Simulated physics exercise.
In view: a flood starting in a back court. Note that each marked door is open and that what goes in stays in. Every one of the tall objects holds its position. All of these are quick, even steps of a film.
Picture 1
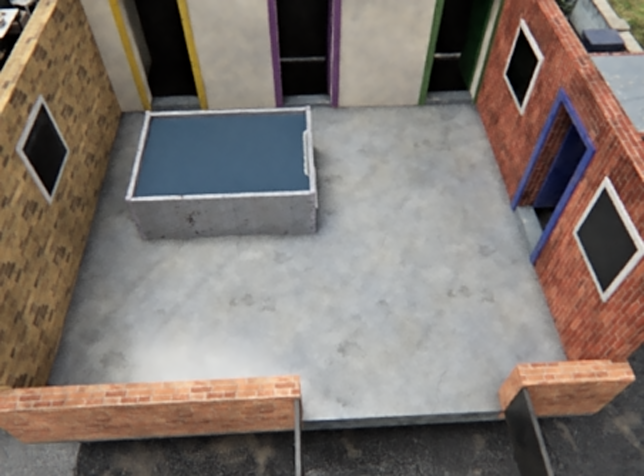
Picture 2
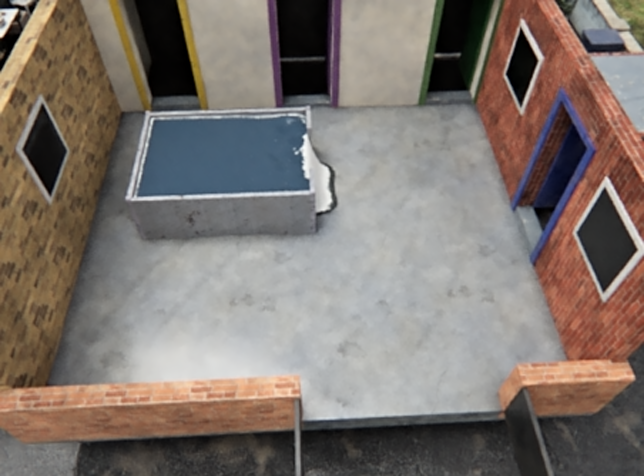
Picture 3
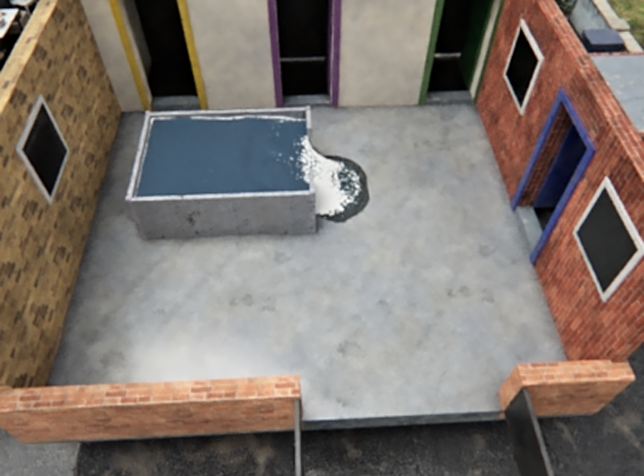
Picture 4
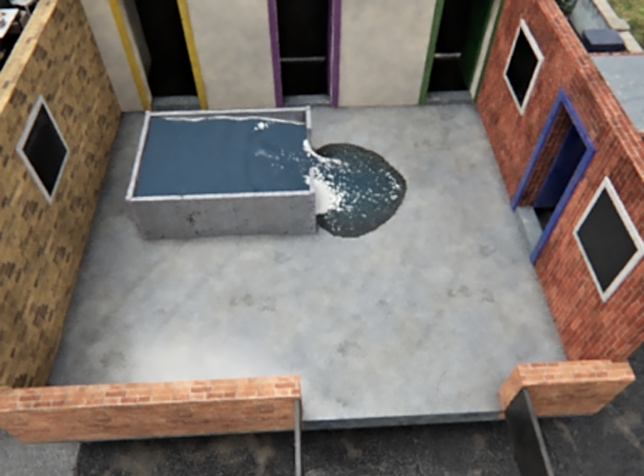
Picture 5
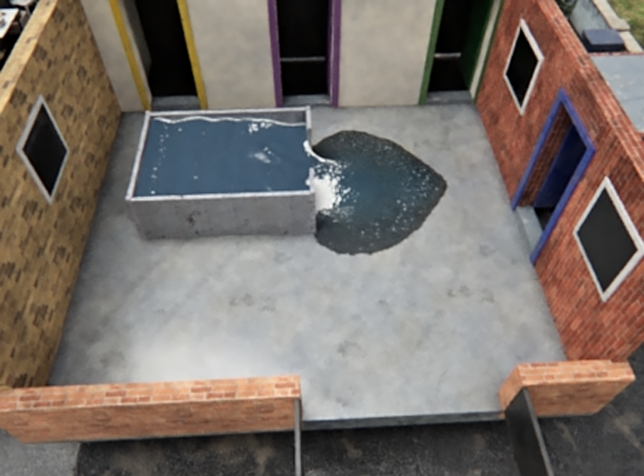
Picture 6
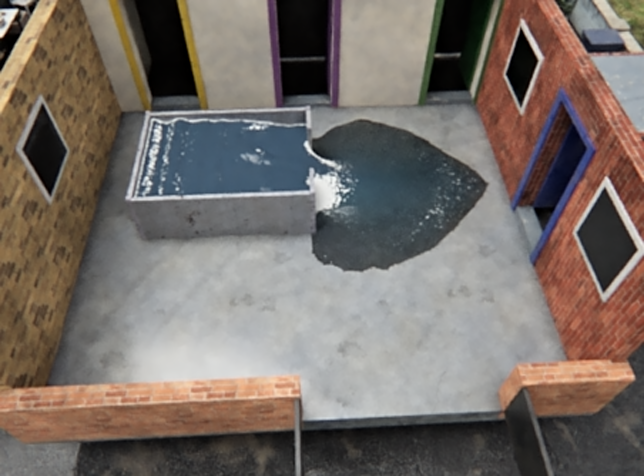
Water pours from the right side of an open tank and spreads across the grey courtyard.
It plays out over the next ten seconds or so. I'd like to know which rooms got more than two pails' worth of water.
Sure: The green door got more than that; the blue door got more than that; the yellow door got no more than that; the purple door got no more than that.
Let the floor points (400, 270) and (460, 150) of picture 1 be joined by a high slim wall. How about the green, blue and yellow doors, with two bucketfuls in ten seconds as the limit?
Note - green: Crosses the line; blue: Does not reach it; yellow: Does not reach it.
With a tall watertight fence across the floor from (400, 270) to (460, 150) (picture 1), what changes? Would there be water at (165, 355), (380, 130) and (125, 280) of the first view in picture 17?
Results in sequence: Bone-dry / swamped / bone-dry.
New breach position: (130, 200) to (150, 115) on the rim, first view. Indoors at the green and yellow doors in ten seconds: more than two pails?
Put simply, the green door overflows; the yellow door overflows.
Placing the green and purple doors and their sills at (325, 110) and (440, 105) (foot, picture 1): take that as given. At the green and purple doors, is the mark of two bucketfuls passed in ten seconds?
Going through them, I find the green door escapes flooding and the purple door overflows.
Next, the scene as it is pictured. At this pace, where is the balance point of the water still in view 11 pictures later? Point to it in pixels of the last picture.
Centre of mass: Roughly (319, 190).
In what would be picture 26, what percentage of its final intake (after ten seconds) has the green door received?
Around 55 in a hundred.
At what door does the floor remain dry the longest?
That would be the one in yellow.
A moment on, water covers 35 % of the floor; the green door wet at the sill, nothing in, the blue door under two buckets in, the yellow door not reached, the purple door not reached.
Next, water covers 40 % of the floor; the green door over two buckets in, the blue door over two buckets in, the yellow door not reached, the purple door not reached.
Then, water covers 45 % of the floor; the green door far over two buckets in, the blue door far over two buckets in, the yellow door not reached, the purple door not reached.
Later, water covers 80 % of the floor; the green door far over two buckets in, the blue door far over two buckets in, the yellow door wet at the sill, nothing in, the purple door wet at the sill, nothing in.
In the end, water covers 100 % of the floor; the green door far over two buckets in, the blue door far over two buckets in, the yellow door wet at the sill, nothing in, the purple door wet at the sill, nothing in.
